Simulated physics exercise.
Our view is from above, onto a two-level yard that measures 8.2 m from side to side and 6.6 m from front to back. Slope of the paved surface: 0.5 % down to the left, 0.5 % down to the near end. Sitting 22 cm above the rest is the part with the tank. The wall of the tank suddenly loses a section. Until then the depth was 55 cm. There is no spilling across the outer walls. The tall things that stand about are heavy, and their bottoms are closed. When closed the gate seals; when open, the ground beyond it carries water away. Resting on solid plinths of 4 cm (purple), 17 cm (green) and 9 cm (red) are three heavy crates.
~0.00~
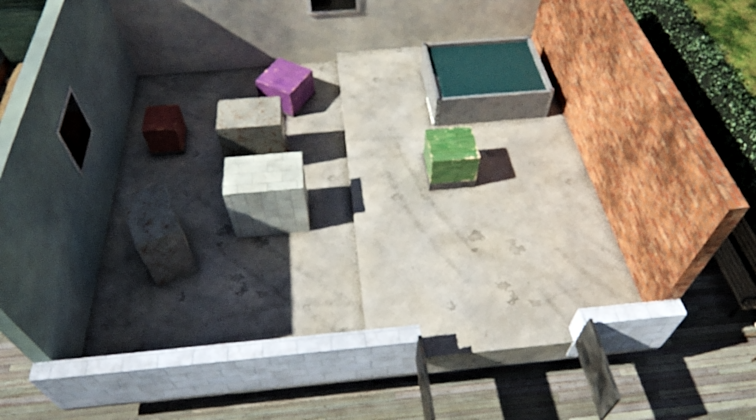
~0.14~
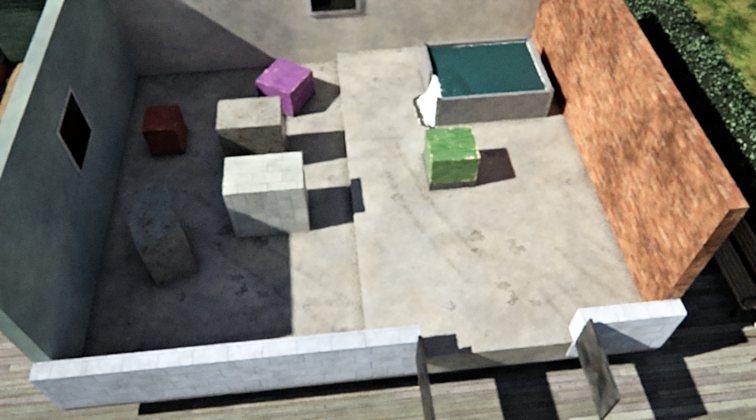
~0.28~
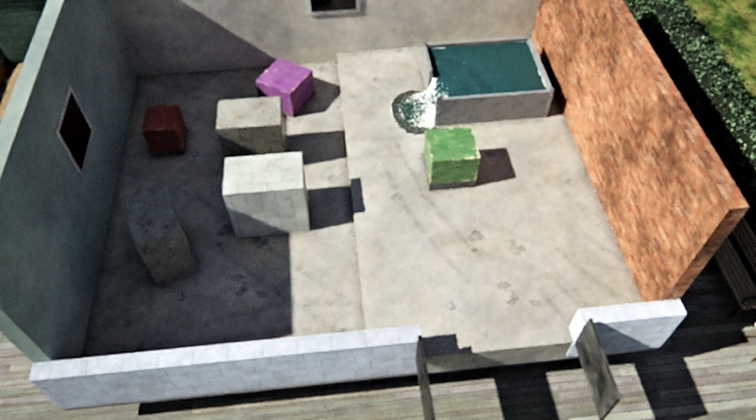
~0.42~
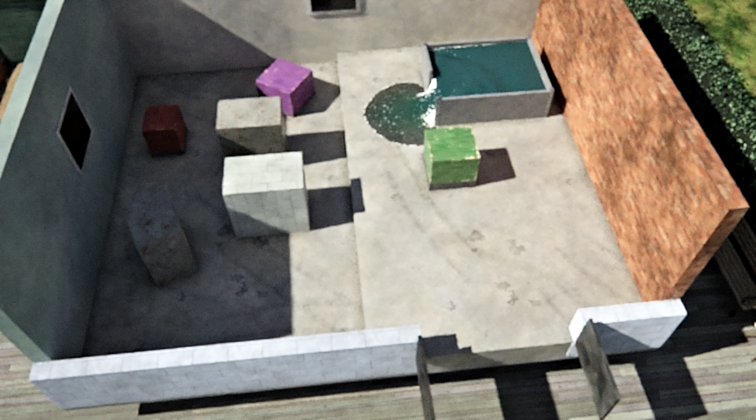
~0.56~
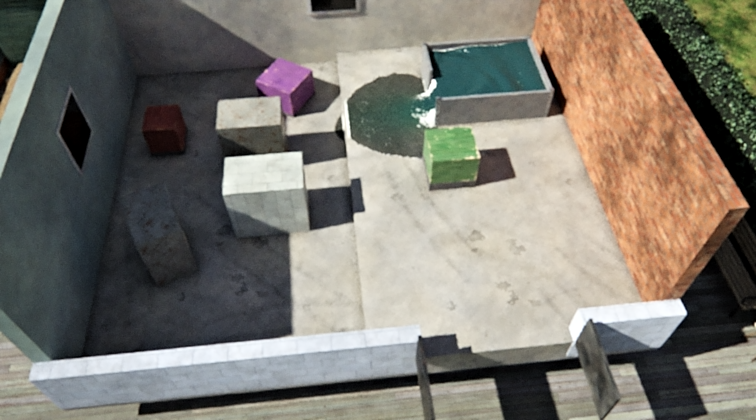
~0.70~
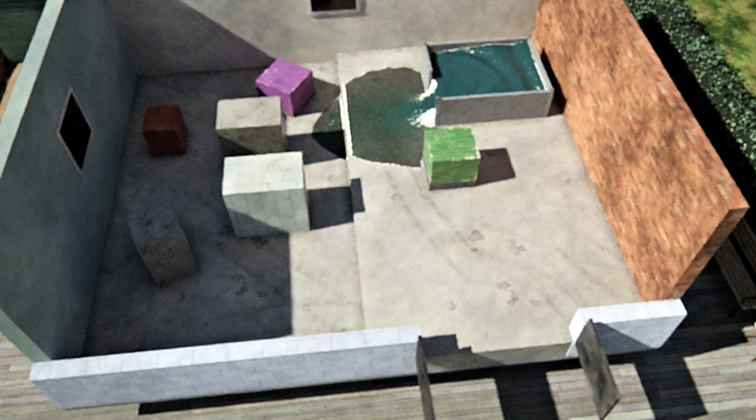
Water bursts from the left side of a raised grey tank in a walled concrete yard, seen from above by a still camera. A green block stands just below the tank, with purple, dark red, pale and grey blocks to the left and a brick wall at right. The water splashes white at the gap, then spreads leftward in a widening dark patch, reaching the paving's dividing line.
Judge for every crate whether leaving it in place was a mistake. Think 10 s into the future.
For the purple crate it was a mistake; for the green crate it was no mistake; for the red crate it was a mistake.
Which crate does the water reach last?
The red one.
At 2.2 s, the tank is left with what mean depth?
I'd put the average depth near 33 cm.
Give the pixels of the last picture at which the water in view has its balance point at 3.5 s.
Around (381, 119).
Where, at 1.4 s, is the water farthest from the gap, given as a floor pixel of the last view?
Near (222, 142).
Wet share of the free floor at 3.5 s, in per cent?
Around 40 per cent wet.
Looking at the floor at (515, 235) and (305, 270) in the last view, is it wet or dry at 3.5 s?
Not yet touched, then awash.
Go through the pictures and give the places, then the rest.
Still water, 55 cm deep, in the tank at (485, 70), in the first frame.
The front is at (429, 125), 0.4 m from the gap at (434, 103); 0.2 m2 of floor is under water; 55 cm left at the back of the tank, in the second frame.
The front is at (396, 103), 0.7 m from the gap at (434, 103); 0.6 m2 of floor is under water; 55 cm left at the back of the tank, in the third frame.
Water pours out at (434, 103) and has run 1.2 m, to (370, 119); deepest outside 30 cm, 55 cm at the tank's back, in the fourth frame.
Water pours out at (434, 103) and has run 1.8 m, to (341, 132); deepest outside 33 cm, 55 cm at the tank's back, in the fifth frame.
The front is at (319, 138), 2.2 m from the gap at (434, 103); 3.4 m2 of floor is under water; 51 cm left at the back of the tank, in the sixth frame.
After 1.4 s water covers 15 % of the floor and is deepest (27 cm) near (424, 117); purple plinth reached, green plinth reached, red plinth not reached.
After 2.2 s water covers 25 % of the floor and is deepest (24 cm) near (292, 195); purple plinth reached, green plinth reached, red plinth reached.
After 3.5 s water covers 40 % of the floor and is deepest (16 cm) near (424, 117); purple plinth reached, green plinth reached, red plinth reached.
After 6.0 s water covers 50 % of the floor and is deepest (12 cm) near (122, 157); purple plinth reached, green plinth reached, red plinth reached.
After 10.0 s water covers 55 % of the floor and is deepest (10 cm) near (77, 384); highest at the purple plinth 19 cm, highest at the green plinth 3 cm, highest at the red plinth 15 cm.
